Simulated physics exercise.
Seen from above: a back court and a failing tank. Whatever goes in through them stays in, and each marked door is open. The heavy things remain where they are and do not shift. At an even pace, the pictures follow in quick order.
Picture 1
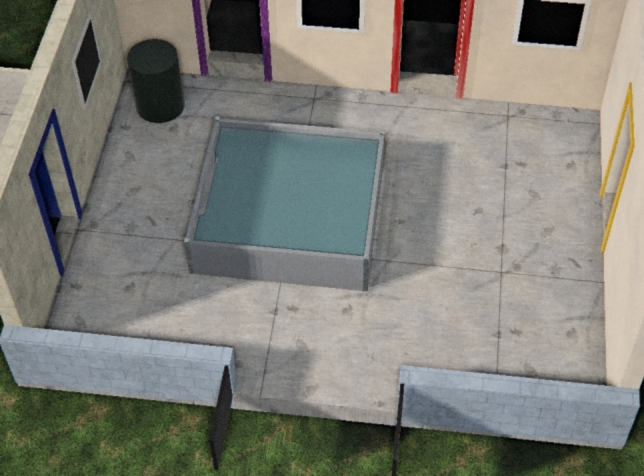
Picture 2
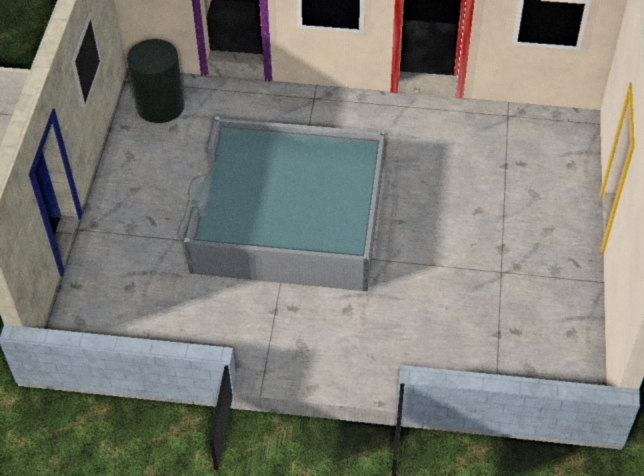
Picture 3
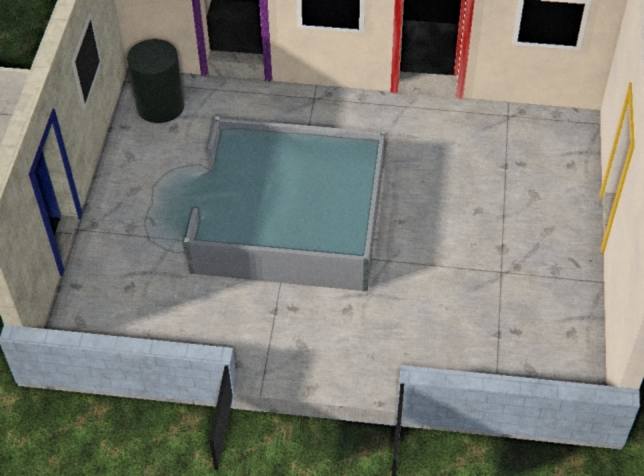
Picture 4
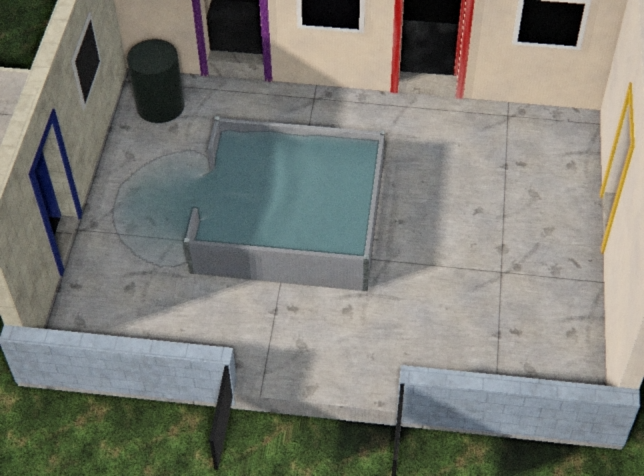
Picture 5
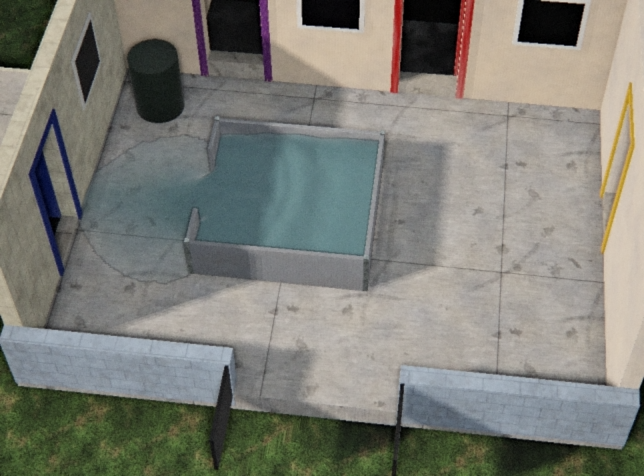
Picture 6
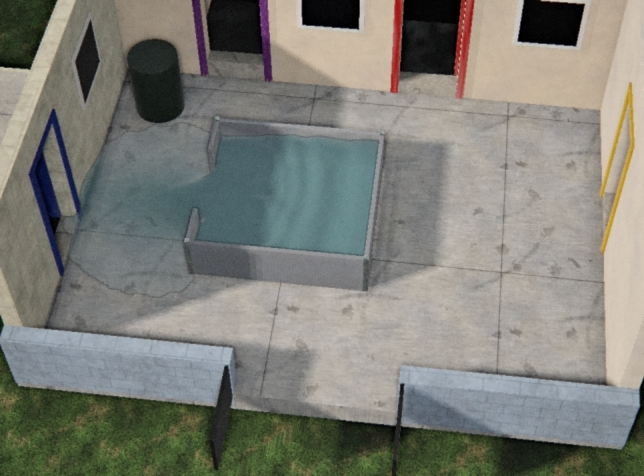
Water poured out through a gap in the left side of a square open tank in a paved courtyard, spreading in a widening, rounded sheet across the ground to the blue-framed doorway.
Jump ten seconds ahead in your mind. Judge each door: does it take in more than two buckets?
Red door: Inside the limit; blue door: Past the limit; yellow door: Inside the limit; purple door: Inside the limit.
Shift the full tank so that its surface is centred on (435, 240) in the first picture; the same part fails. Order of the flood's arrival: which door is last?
The yellow-painted one.
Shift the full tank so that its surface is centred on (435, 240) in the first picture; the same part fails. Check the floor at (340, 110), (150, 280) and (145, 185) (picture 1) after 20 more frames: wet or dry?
As listed: Untouched, reached, reached.
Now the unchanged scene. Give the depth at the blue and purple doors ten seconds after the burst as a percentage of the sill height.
Roughly 140 and 10 %.
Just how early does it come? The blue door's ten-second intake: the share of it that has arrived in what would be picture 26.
Some 60 per cent.
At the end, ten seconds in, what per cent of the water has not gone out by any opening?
Estimate: Near 84 %.
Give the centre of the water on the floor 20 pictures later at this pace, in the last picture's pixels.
At about (231, 204).
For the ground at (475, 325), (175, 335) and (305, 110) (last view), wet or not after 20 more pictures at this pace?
Result, in the order given: Not wetted / wetted / wetted.
A moment on, water covers 15 % of the floor; the red door not reached, the blue door over two buckets in, the yellow door not reached, the purple door not reached.
Next, water covers 20 % of the floor; the red door not reached, the blue door far over two buckets in, the yellow door not reached, the purple door wet at the sill, nothing in.
Then, water covers 40 % of the floor; the red door not reached, the blue door far over two buckets in, the yellow door not reached, the purple door wet at the sill, nothing in.
Later, water covers 80 % of the floor; the red door wet at the sill, nothing in, the blue door far over two buckets in, the yellow door wet at the sill, nothing in, the purple door wet at the sill, nothing in.
In the end, water covers 95 % of the floor; the red door wet at the sill, nothing in, the blue door far over two buckets in, the yellow door wet at the sill, nothing in, the purple door wet at the sill, nothing in.
